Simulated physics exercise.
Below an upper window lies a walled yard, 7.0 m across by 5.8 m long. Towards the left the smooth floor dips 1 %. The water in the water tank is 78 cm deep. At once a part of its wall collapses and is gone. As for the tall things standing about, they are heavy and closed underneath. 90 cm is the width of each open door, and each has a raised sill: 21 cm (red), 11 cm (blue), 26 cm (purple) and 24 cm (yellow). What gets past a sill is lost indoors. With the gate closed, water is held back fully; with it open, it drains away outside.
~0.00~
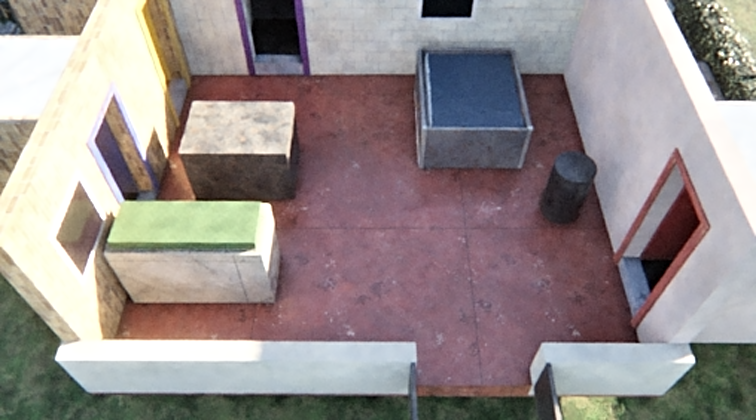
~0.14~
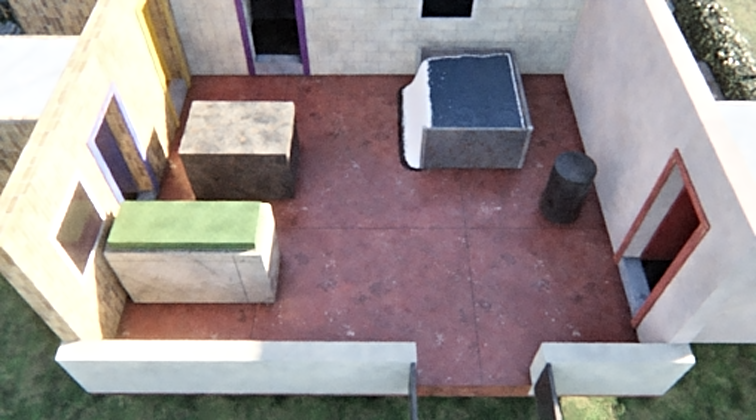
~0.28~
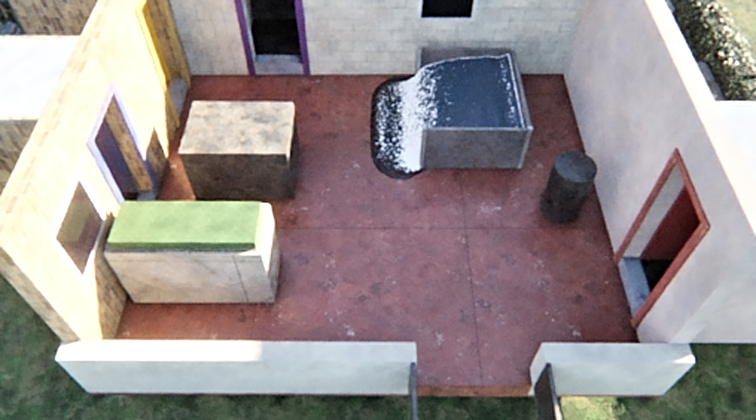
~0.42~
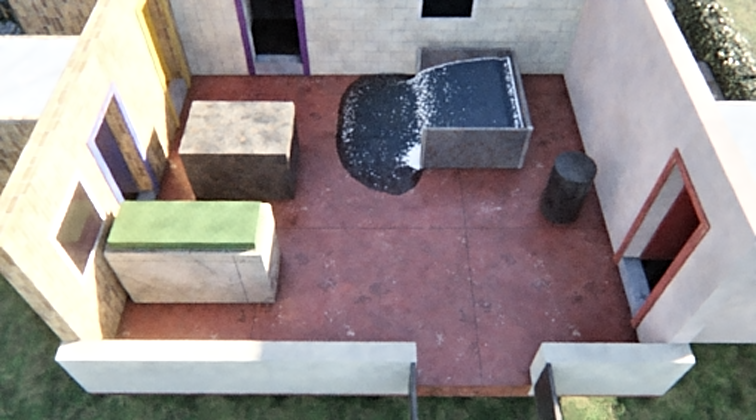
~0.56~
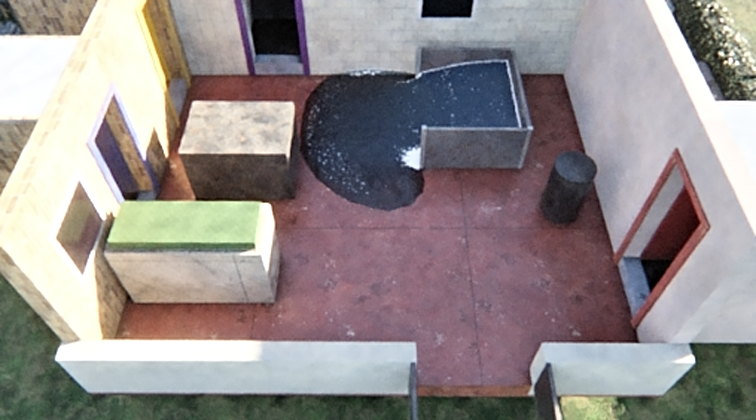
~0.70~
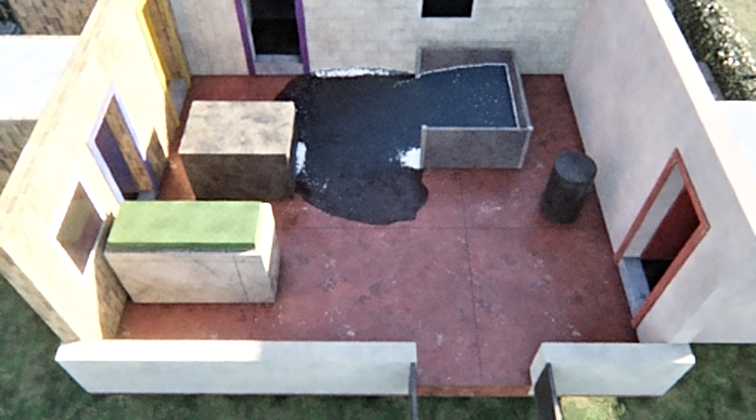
Dark water poured out of the open left side of a grey tank in a walled yard, then spread leftward and forward across the red floor until it reached the brown block.
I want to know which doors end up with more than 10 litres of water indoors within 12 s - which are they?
The red door: That much or less; the blue door: More than that; the purple door: That much or less; the yellow door: More than that.
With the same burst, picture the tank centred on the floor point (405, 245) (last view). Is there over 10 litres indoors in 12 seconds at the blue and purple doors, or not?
Blue gets more than that, purple gets no more than that.
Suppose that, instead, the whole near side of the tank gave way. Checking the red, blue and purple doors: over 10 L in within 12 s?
Then it goes red fine, blue fine, purple fine.
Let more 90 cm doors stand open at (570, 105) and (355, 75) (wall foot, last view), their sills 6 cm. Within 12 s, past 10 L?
Result in order - not enough, then more than that.
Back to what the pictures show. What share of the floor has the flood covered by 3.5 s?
Near 60 per cent is wet.
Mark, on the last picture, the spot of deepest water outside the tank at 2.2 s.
Pixel (191, 82), about.
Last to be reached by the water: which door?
Red.
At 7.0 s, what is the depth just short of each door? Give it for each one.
Door by door, in cm: Red reads 2, blue reads 13, purple reads 9, yellow reads 11.
After 1.4 s water covers 35 % of the floor and is deepest (45 cm) near (191, 82); red door not reached, blue door not reached, purple door 14 cm at the sill, 0 L in, yellow door 34 cm at the sill, 1 L in.
After 2.2 s water covers 45 % of the floor and is deepest (46 cm) near (191, 82); red door not reached, blue door 3 cm at the sill, 0 L in, purple door 14 cm at the sill, 0 L in, yellow door 44 cm at the sill, 57 L in.
After 3.5 s water covers 60 % of the floor and is deepest (31 cm) near (154, 251); red door not reached, blue door 18 cm at the sill, 7 L in, purple door 17 cm at the sill, 0 L in, yellow door 25 cm at the sill, 129 L in.
After 7.0 s water covers 85 % of the floor and is deepest (14 cm) near (107, 367); red door 2 cm at the sill, 0 L in, blue door 13 cm at the sill, 57 L in, purple door 9 cm at the sill, 0 L in, yellow door 11 cm at the sill, 132 L in.
After 12.0 s water covers 100 % of the floor and is deepest (8 cm) near (506, 317); red door 6 cm at the sill, 0 L in, blue door 7 cm at the sill, 60 L in, purple door 5 cm at the sill, 0 L in, yellow door 7 cm at the sill, 132 L in.
